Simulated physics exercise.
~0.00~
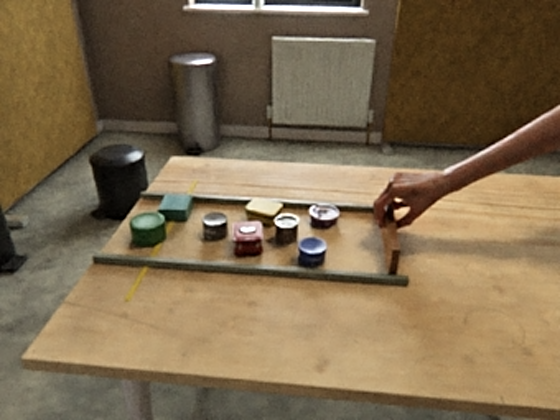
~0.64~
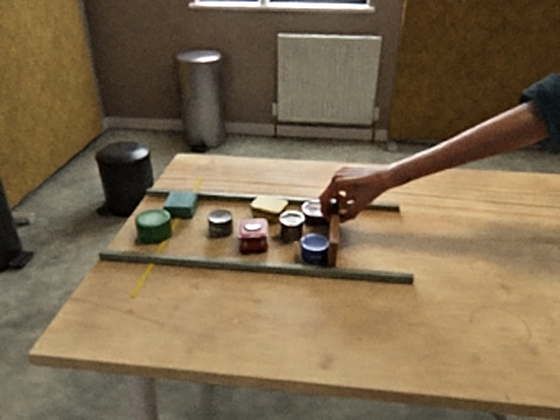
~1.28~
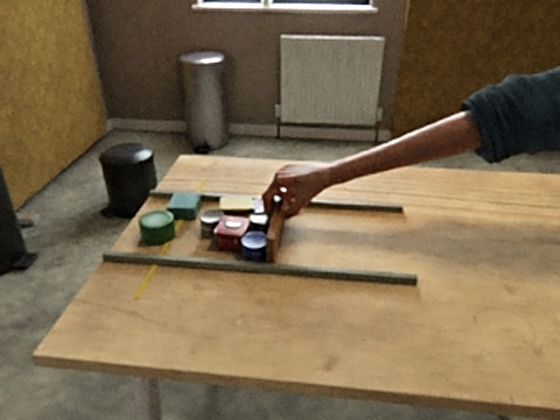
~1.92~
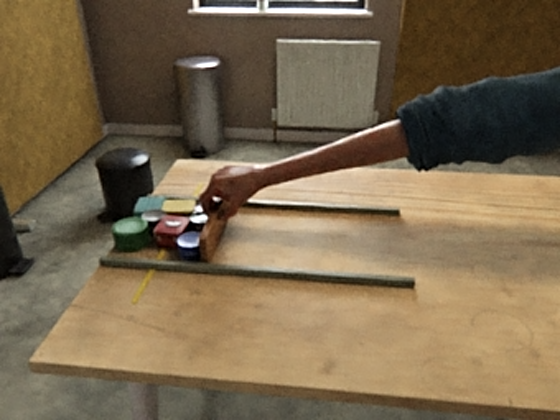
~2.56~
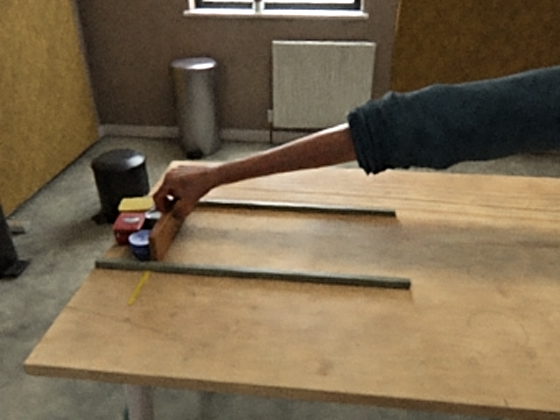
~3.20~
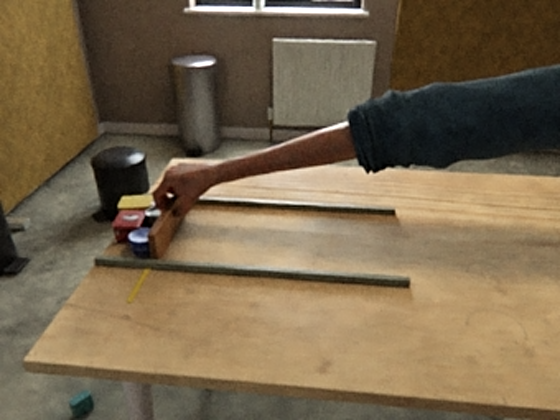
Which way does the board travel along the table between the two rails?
The board moves to the left, pushed along by the hand.
